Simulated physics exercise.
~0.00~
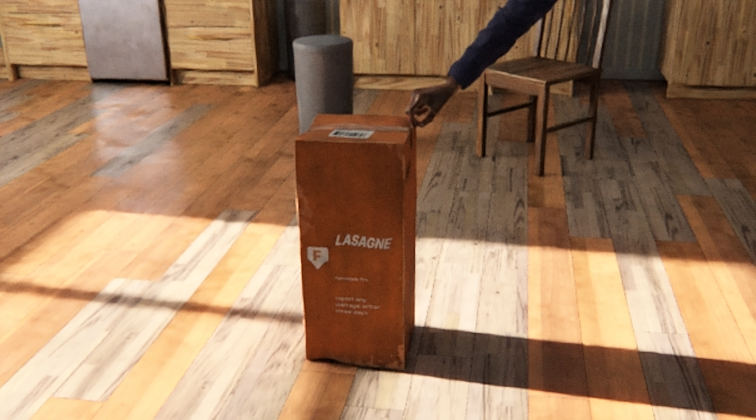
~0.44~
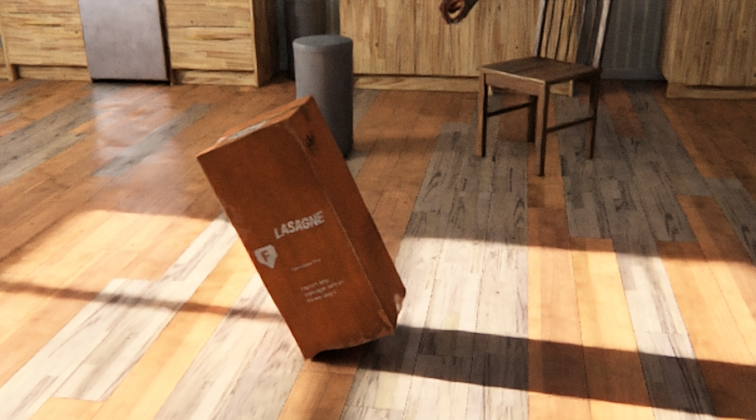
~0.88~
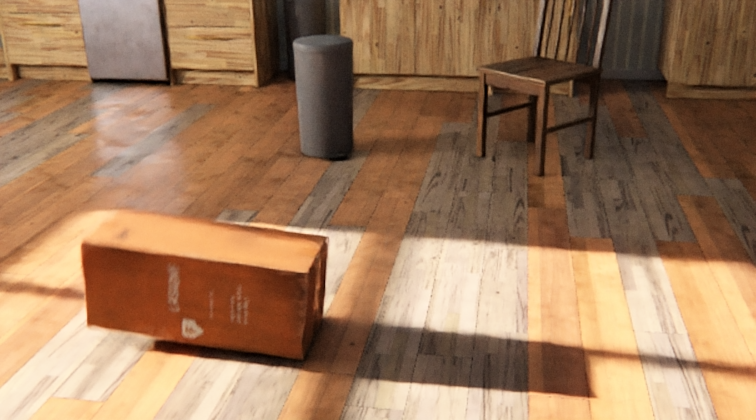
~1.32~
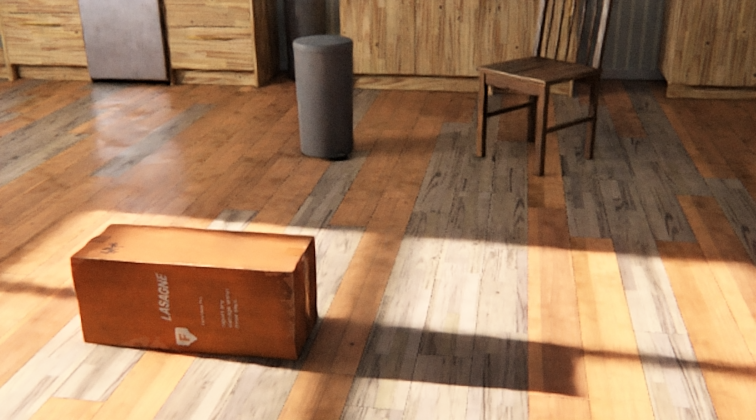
In this clip, a hand at the top of an upright orange box labelled lasagne lets go and draws back as the box tips to the left. The box topples over and ends lying on its side on the sunlit wooden floor.
